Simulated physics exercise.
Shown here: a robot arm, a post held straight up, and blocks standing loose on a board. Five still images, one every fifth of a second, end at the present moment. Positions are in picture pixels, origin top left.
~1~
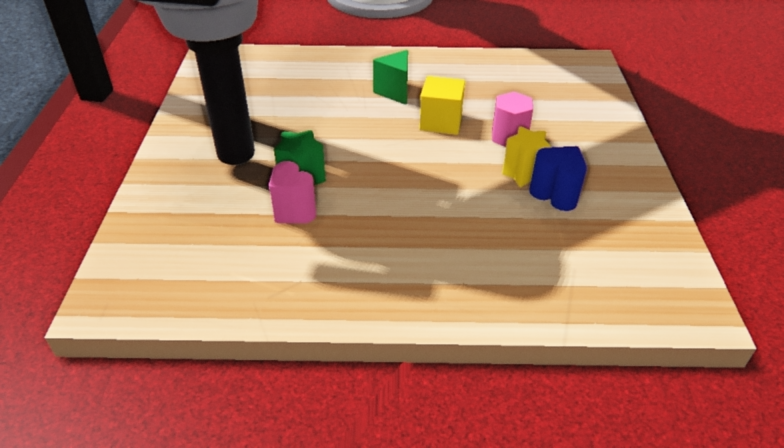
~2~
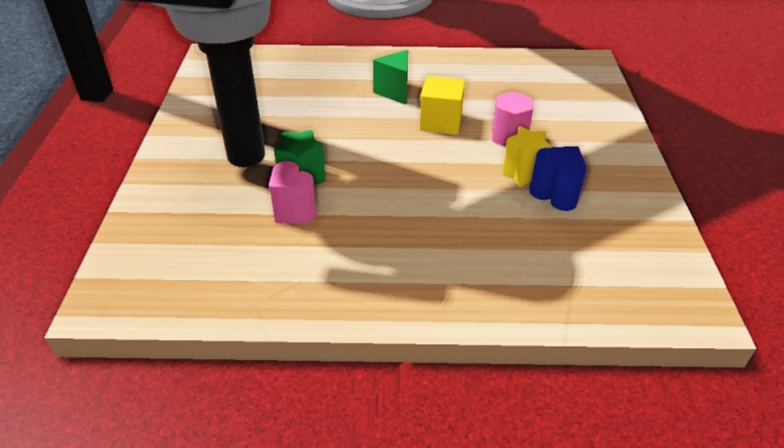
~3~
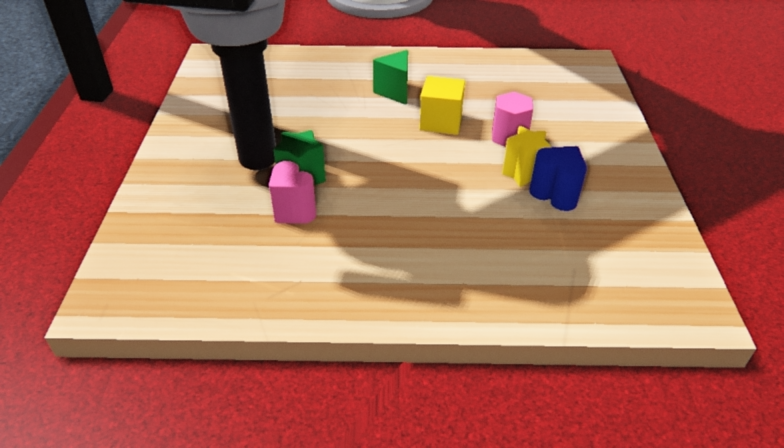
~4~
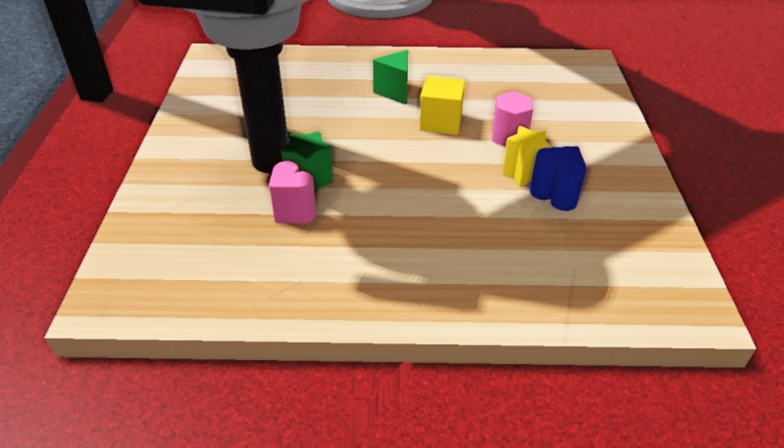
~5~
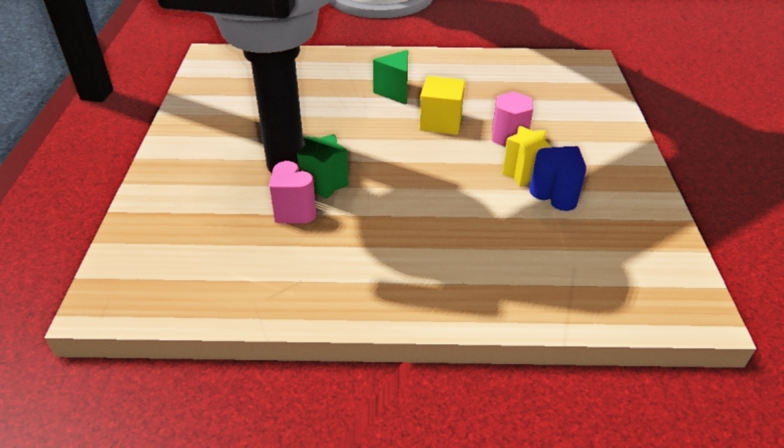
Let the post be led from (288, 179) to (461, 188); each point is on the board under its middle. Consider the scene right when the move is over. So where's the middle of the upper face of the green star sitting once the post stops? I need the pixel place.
The top centre is at (504, 157).
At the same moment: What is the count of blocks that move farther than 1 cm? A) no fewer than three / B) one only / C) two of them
The one that fits is B, one only.
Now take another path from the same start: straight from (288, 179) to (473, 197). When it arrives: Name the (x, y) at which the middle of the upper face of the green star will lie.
It is at (517, 164).
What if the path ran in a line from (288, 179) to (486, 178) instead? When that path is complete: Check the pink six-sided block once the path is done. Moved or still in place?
The block you're asking about stays where it is.
On the path given first. One third of the way, post (346, 170); green star (383, 150).
Two thirds of the way, post (404, 173); green star (443, 153).
At the end, post (462, 176); pink heart block not moved; green star (504, 157).
